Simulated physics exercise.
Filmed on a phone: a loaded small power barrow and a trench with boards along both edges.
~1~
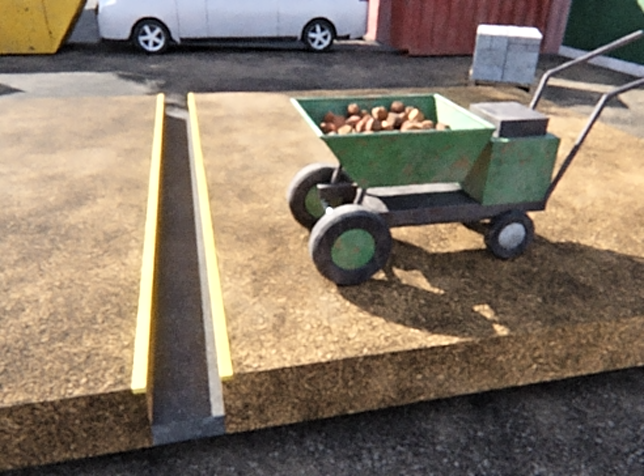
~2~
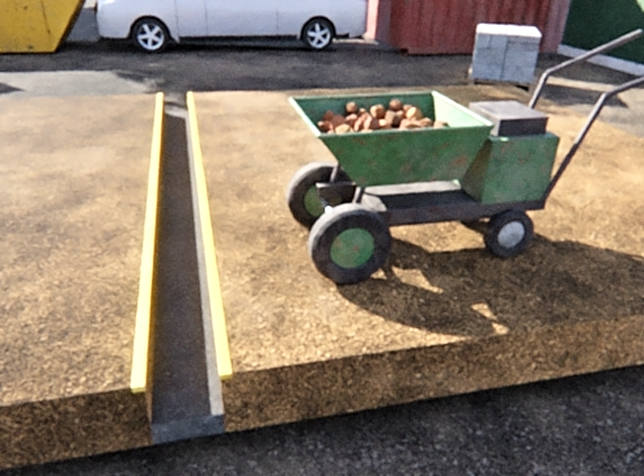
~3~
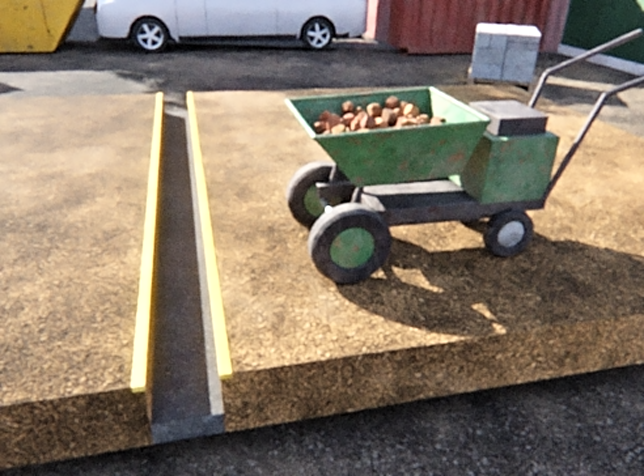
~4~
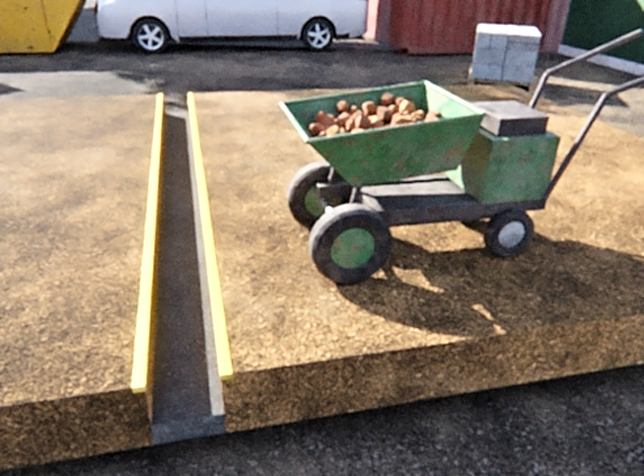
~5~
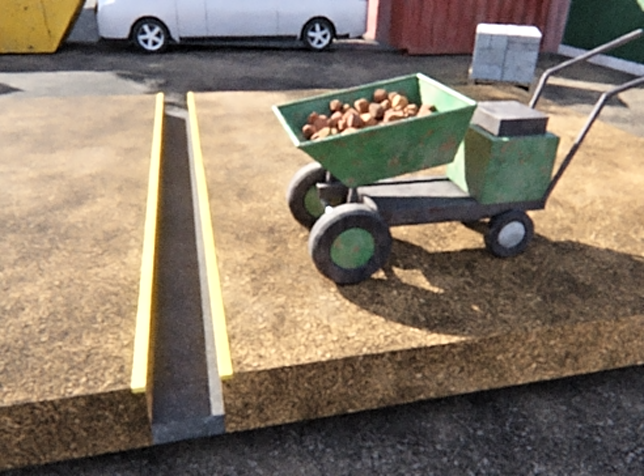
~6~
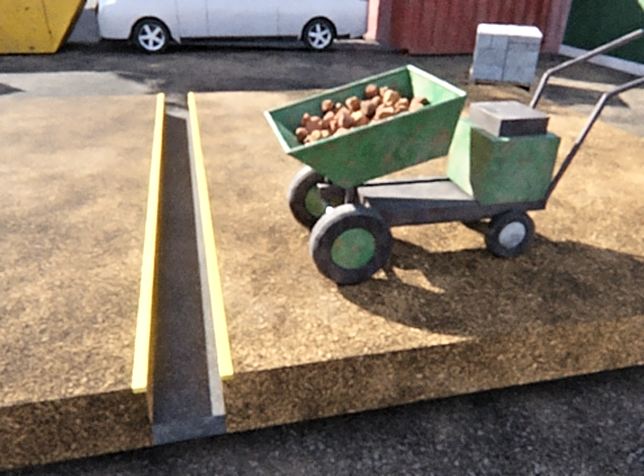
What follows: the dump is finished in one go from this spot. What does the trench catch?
The trench takes over half.
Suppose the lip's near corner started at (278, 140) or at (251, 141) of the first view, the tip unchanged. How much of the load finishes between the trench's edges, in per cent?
About 70 and 20 per cent.
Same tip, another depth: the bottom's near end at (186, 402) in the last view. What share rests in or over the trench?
Close to 70 per cent.
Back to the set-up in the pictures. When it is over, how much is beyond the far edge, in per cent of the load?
It comes to 0 per cent or so.
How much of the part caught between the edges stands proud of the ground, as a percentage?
About 5 per cent.
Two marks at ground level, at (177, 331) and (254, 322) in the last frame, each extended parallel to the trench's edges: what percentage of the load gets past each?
The first gives 40 %, the second 100 %.
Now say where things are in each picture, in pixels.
In the first picture, lip of the skip at (322, 138), level; top of the load at (381, 129), clay clods; first edge of the trench at (220, 326); far edge at (143, 335), the trench under half as wide as the skip, and about half as deep as wide.
In the second picture, lip of the skip at (320, 137), level; top of the load at (380, 127).
In the third picture, lip of the skip at (315, 139), tipped barely; top of the load at (389, 117).
In the fourth picture, lip of the skip at (308, 142), tipped a little; top of the load at (399, 118).
In the fifth picture, lip of the skip at (299, 147), tipped a little; top of the load at (392, 114).
In the sixth picture, lip of the skip at (289, 153), tipped clearly; top of the load at (403, 106); first edge of the trench at (221, 325); far edge at (143, 335).
Soon, skip tipped steeply; all in the skip.
A while on, skip tipped right over; about half in the skip; a small part short of the trench; about a third in or heaped over the trench; a stray few falling.
Towards the end, skip tipped right over; a stray few in the skip; a small part short of the trench; nearly all in or heaped over the trench; a stray few beyond it.
Finally, skip tipped right over; a stray few in the skip; a small part short of the trench; nearly all in or heaped over the trench; a stray few beyond it.
